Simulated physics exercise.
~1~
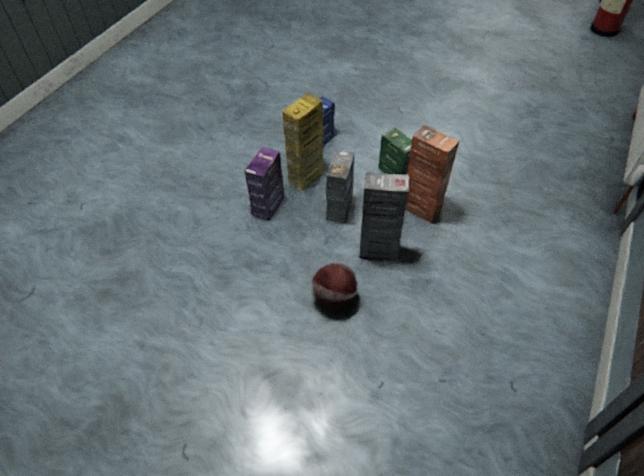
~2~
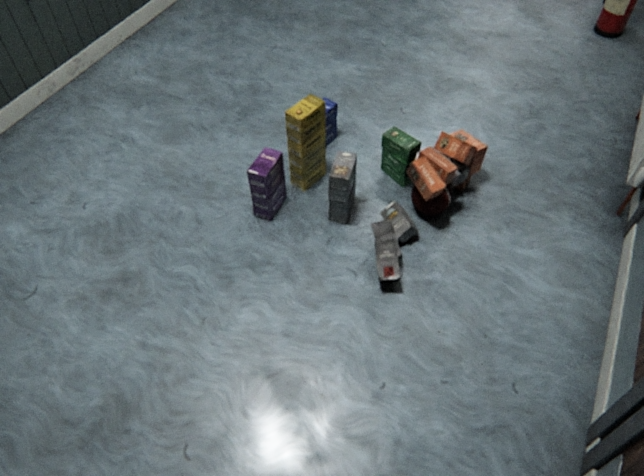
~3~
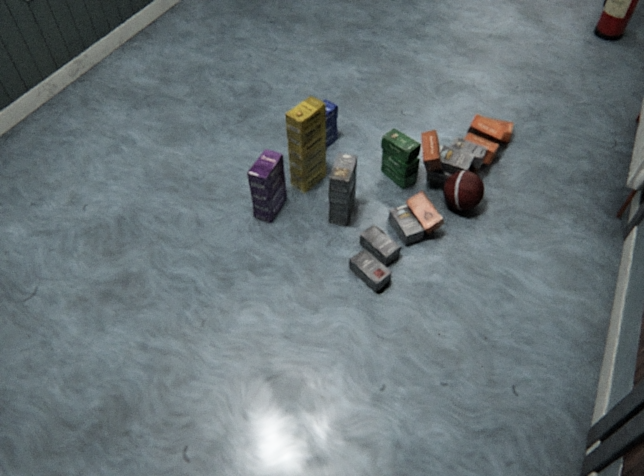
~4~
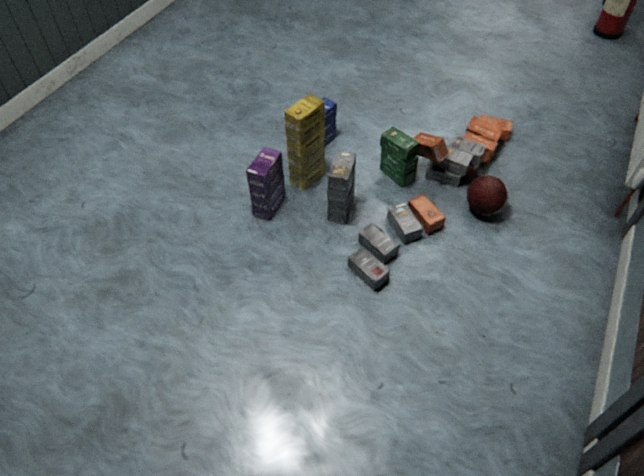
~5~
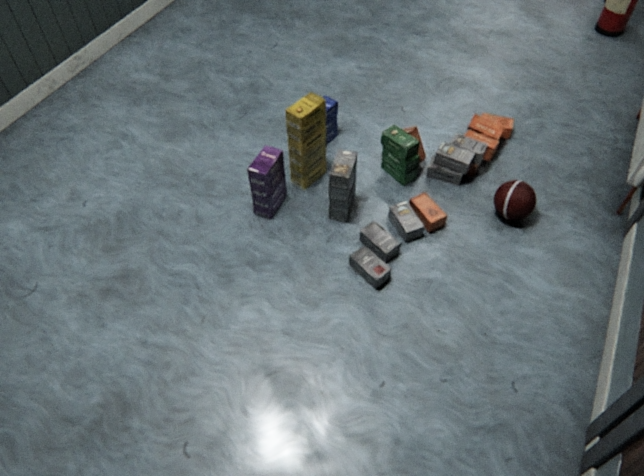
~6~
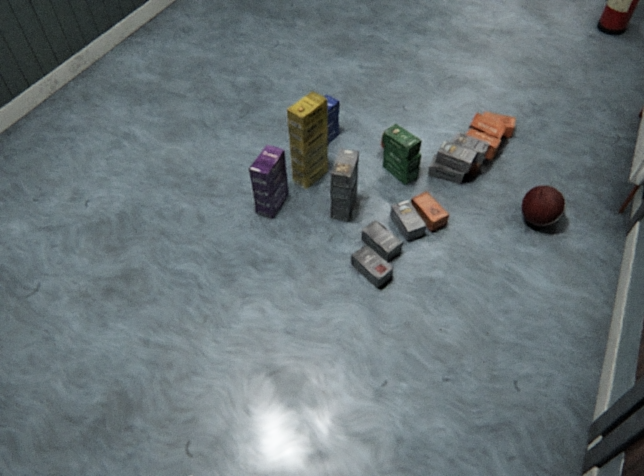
A pale blue-grey floor between a dark panelled wall and a skirting board on the right is seen from above, the view swaying slightly. Seven small towers of packets stand near the middle, with purple, yellow and blue to the left, green and orange to the right, and two grey ones among them. A dark red ball heads up and right, knocking down the nearer grey tower and smashing into the orange one. Grey and orange packets tumble and scatter across the floor. The ball rolls on toward the right, leaving the purple, yellow, blue, green and remaining grey towers standing.
